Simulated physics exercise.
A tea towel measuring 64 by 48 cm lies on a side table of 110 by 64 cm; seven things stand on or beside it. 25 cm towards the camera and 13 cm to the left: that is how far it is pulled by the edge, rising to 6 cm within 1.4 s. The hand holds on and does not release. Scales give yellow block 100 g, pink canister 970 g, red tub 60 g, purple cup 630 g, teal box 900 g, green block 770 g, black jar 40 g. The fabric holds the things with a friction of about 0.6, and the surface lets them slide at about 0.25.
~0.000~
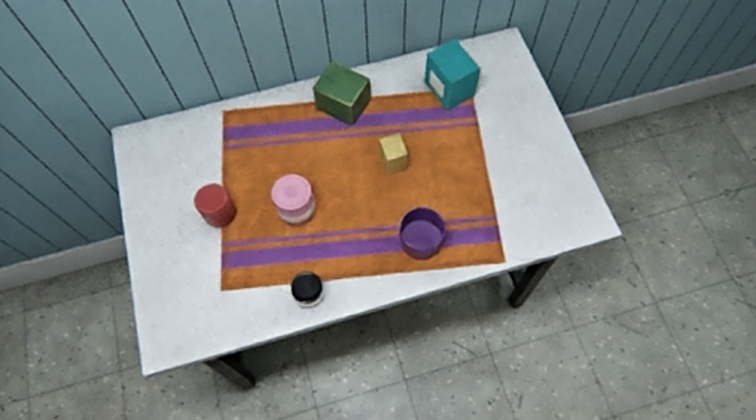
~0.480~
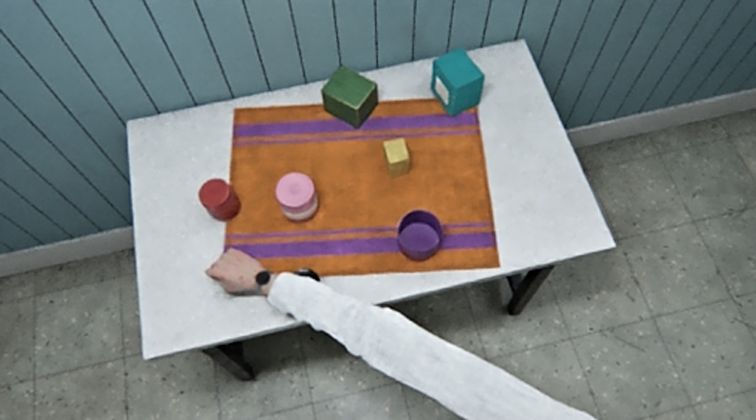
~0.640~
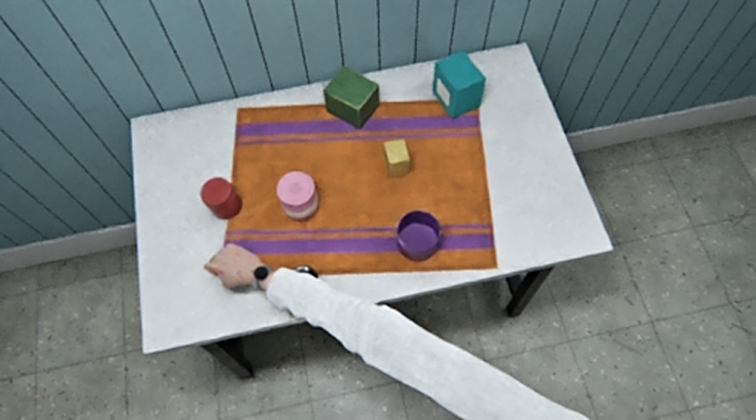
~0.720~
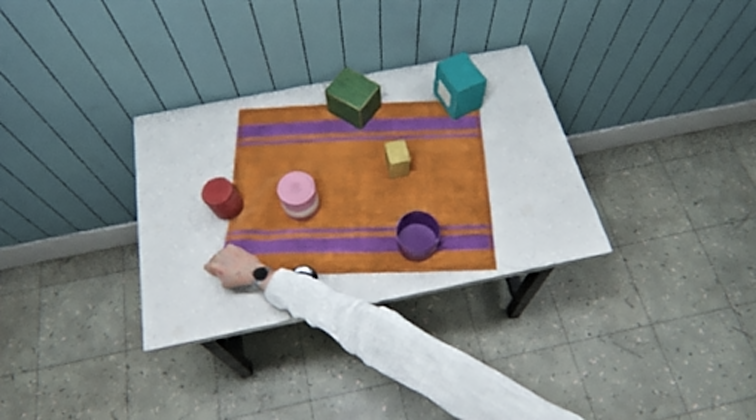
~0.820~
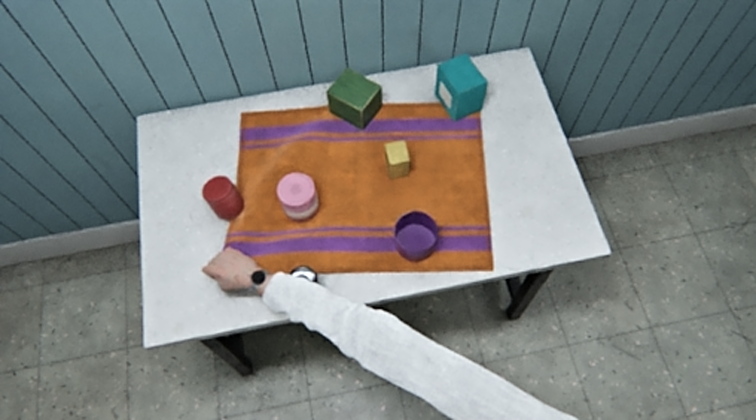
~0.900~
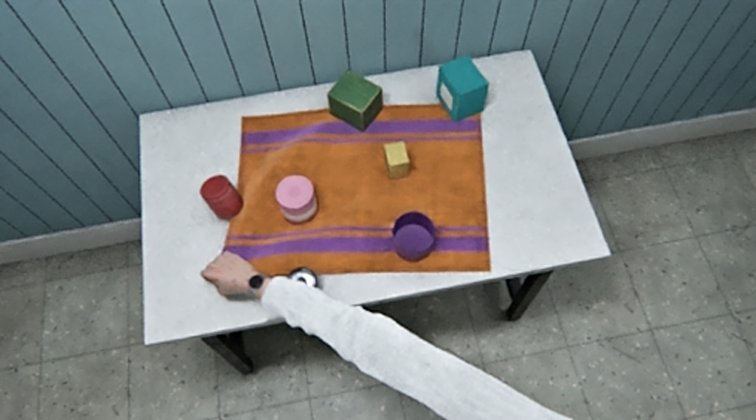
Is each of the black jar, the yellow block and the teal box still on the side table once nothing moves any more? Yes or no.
Black jar no, yellow block yes, teal box yes.
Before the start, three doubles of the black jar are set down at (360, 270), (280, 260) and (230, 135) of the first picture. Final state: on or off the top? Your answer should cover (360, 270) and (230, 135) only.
The first one tips off, and the other survives on top.
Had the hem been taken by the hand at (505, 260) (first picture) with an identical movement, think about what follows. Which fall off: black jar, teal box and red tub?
Black jar is lost, teal box is left on top, red tub is left on top.
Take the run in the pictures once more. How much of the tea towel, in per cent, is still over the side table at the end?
Some 75 in a hundred.
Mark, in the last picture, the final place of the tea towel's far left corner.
At about (159, 206).
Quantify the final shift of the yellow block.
Yellow block: 25 cm.
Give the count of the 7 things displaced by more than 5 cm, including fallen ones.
The total comes out at 7.
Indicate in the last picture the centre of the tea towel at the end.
Roughly at (297, 265) in the last picture.
After 1.2 s, 100 % of the tea towel is still over the top; yellow block 7 cm off its start, black jar 6 cm off its start, teal box 6 cm off its start.
After 1.5 s, 95 % of the tea towel is still over the top; black jar over the edge, yellow block 15 cm off its start, teal box 11 cm off its start.
After 1.7 s, 85 % of the tea towel is still over the top; black jar over the edge, yellow block 21 cm off its start at (340, 211), teal box 13 cm off its start at (419, 96).
After 2.0 s, 75 % of the tea towel is still over the top; yellow block 26 cm off its start, black jar over the edge, teal box 13 cm off its start.
After 3.6 s, 75 % of the tea towel is still over the top; yellow block 26 cm off its start at (328, 229), black jar over the edge, teal box 13 cm off its start at (418, 97), purple cup over the edge.
